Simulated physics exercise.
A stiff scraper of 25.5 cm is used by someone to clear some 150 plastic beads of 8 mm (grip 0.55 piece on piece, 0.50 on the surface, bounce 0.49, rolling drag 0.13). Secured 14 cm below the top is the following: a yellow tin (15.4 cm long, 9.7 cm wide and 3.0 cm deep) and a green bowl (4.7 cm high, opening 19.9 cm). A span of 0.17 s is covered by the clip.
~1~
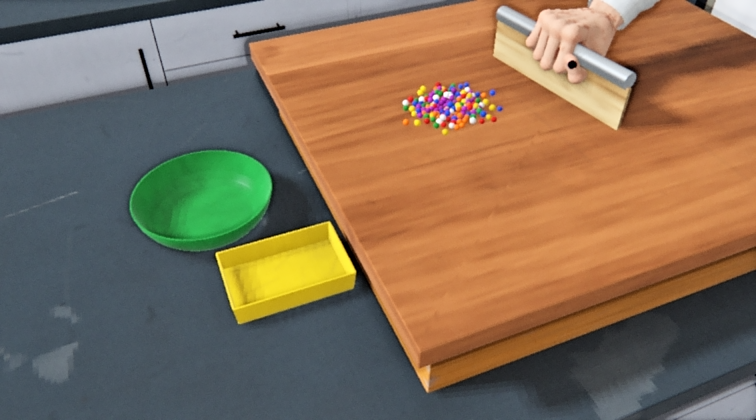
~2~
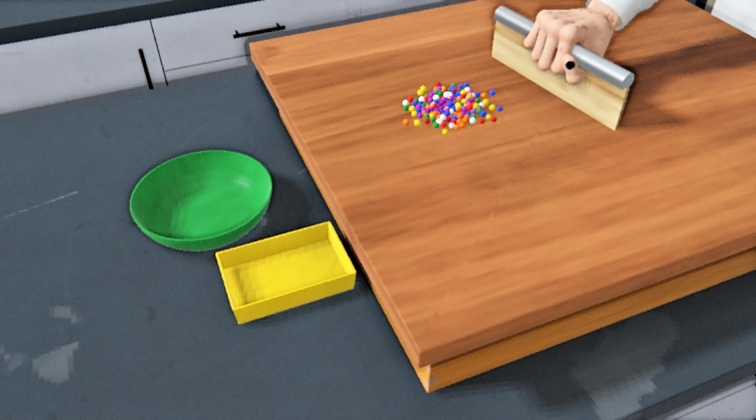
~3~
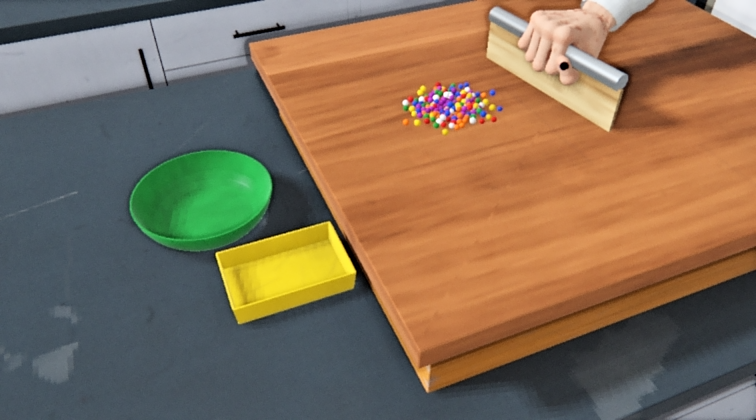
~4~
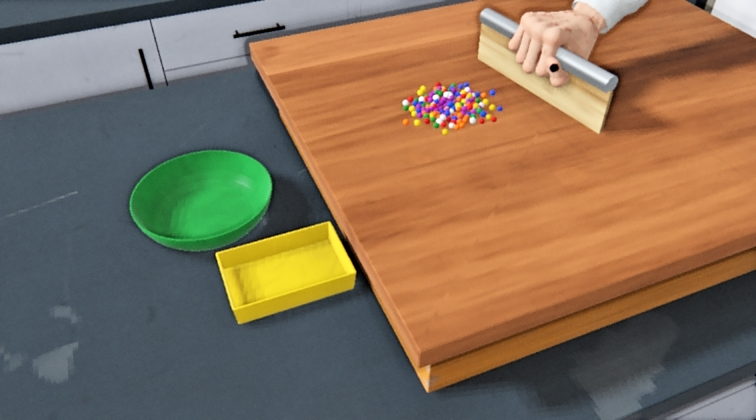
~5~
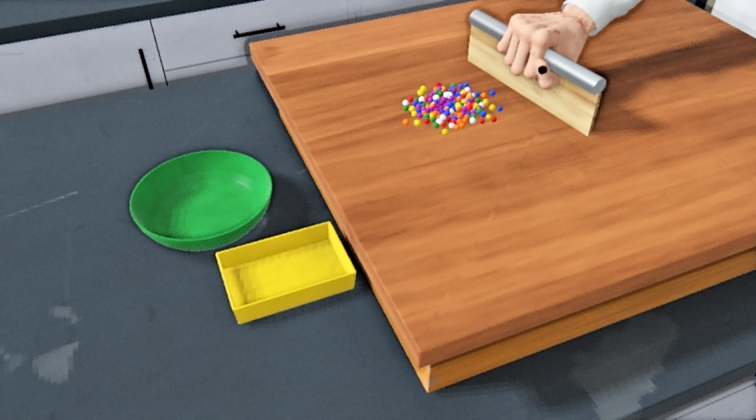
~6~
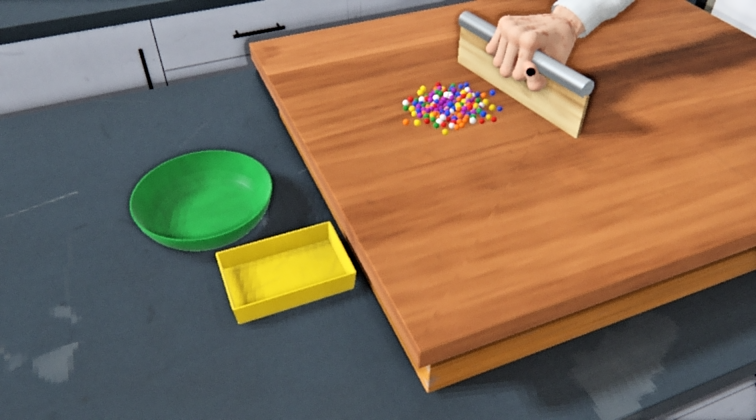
A hand sliding a wooden scraper slowly left across a wooden board toward colourful beads, a green bowl and yellow tin below.
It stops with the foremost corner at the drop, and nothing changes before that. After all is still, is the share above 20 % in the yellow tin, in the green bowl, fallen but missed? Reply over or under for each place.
Yellow tin: Under; green bowl: Under; missed: Over.
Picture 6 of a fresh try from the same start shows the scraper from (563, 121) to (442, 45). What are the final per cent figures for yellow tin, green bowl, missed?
Yellow tin 35, green bowl 30, missed 30.
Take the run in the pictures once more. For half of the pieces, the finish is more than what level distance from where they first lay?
26 cm.
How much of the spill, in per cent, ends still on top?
About 25 percent.
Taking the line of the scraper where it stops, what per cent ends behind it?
0 per cent.
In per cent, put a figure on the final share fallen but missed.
Some 50 %.
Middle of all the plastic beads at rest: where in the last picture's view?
(288, 229).
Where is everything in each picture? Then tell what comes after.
In the first frame, scraper from (626, 95) to (500, 26); moved 0.0 cm; pieces shifted so far, 0; middle of the spill at (450, 105); yellow tin at (285, 263); green bowl at (202, 192).
In the second frame, scraper from (624, 96) to (498, 26); moved 0.3 cm; pieces shifted so far, 0; middle of the spill at (450, 105).
In the third frame, scraper from (618, 97) to (493, 27); moved 1.2 cm; pieces shifted so far, 0; middle of the spill at (450, 105).
In the fourth frame, scraper from (607, 99) to (484, 29); moved 2.8 cm; pieces shifted so far, 0; middle of the spill at (450, 105).
In the fifth frame, scraper from (596, 101) to (474, 30); moved 4.5 cm; pieces shifted so far, 0; middle of the spill at (450, 105).
In the sixth frame, scraper from (584, 103) to (463, 32); moved 6.3 cm; pieces shifted so far, 0; middle of the spill at (450, 105); yellow tin at (285, 263); green bowl at (202, 192).
Then, 0.29 s after the last picture, scraper 21 cm from its start, spill 14 cm wide; still on top 100 %.
Then, 0.58 s after the last picture, scraper 35 cm from its start, spill 19 cm wide; still on top 100 %.
Then, 0.83 s after the last picture, scraper 36 cm from its start, spill 21 cm wide; yellow tin 10 %, green bowl 10 %, off the edge, not caught 50 %, still on top 30 %.
In the end, yellow tin 15 %, green bowl 10 %, fallen but missed 50 %, still on top 25 %.
